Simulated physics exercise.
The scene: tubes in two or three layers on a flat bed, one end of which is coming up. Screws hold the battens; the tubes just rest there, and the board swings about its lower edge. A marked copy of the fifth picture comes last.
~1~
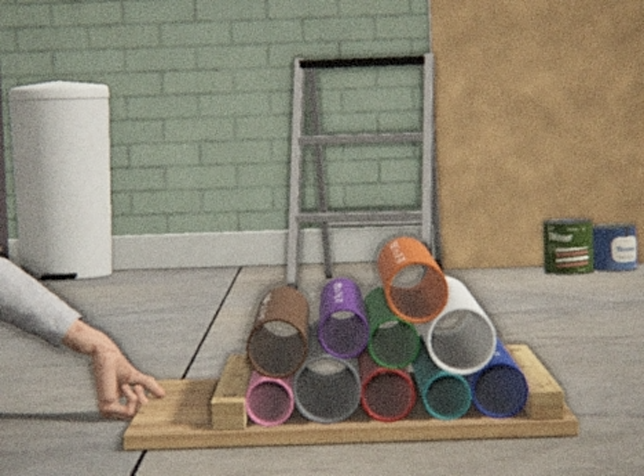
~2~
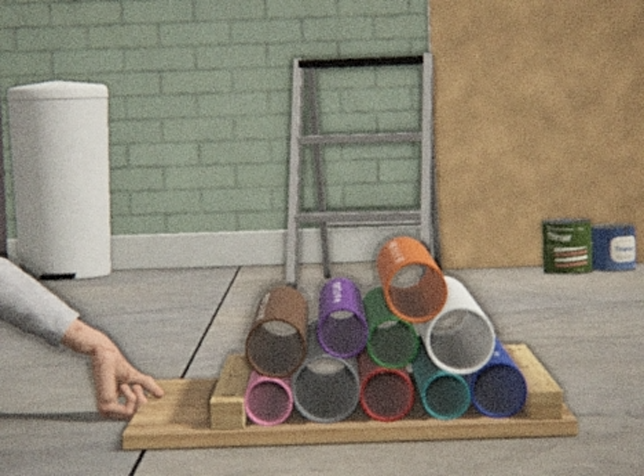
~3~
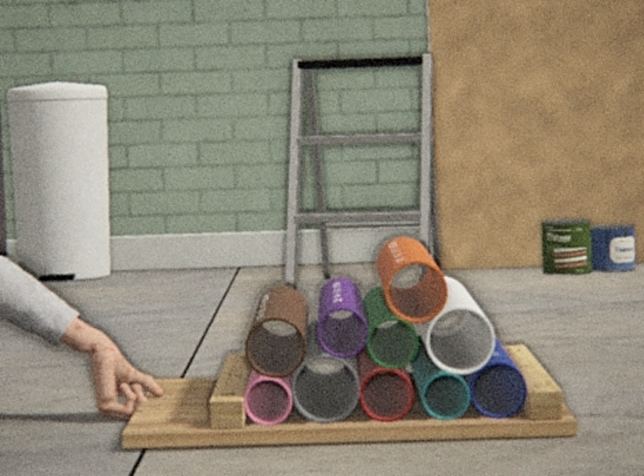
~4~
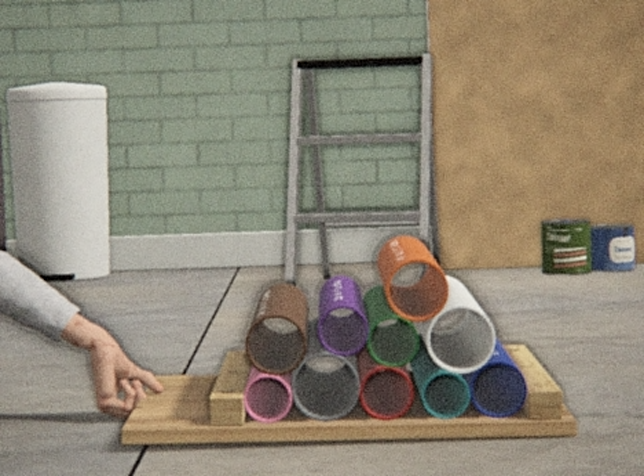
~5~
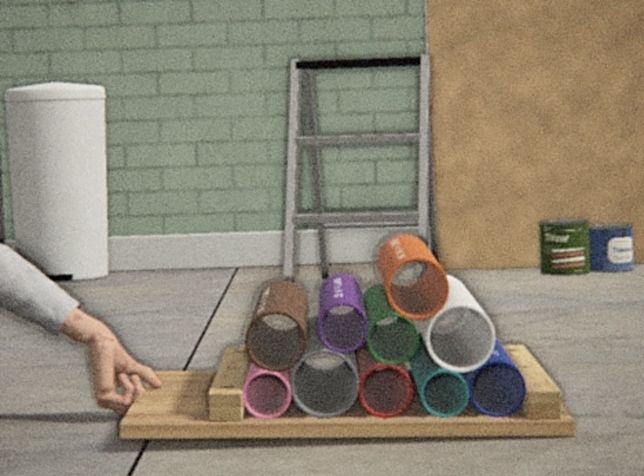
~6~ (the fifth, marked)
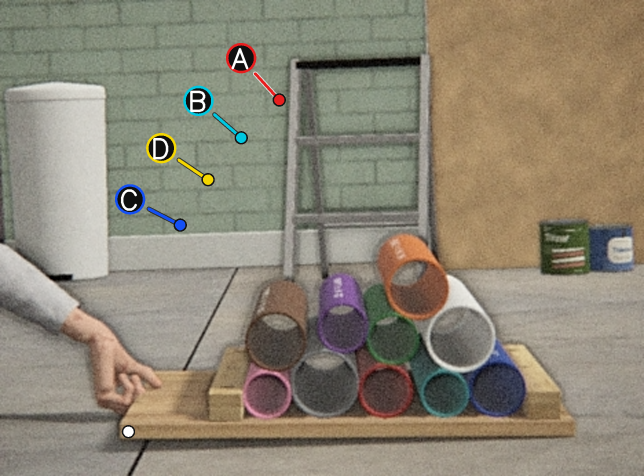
A hand at the left end of a wooden board barely moved, shifting its fingers slightly at the edge, while the stacked colourful tubes stayed in place between the wooden blocks.
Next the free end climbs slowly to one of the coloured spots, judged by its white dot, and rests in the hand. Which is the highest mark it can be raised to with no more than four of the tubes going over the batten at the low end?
Mark B is as high as it can go.
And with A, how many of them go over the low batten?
It comes to five.
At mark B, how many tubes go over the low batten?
At B the number is four.
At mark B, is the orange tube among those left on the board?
No, with B.
On the marked copy, A at (280, 100); B at (241, 138); C at (180, 225); D at (208, 180); the white dot at (128, 432).
Following B. Soon after the start, board at 22°.
Later, board at 42°.
In the end, board at 43°, four over the low batten (white, green, purple, orange).
As for the rest, A five over the low batten; C four over the low batten (white, green, purple, orange); D four over the low batten (white, green, purple, orange).
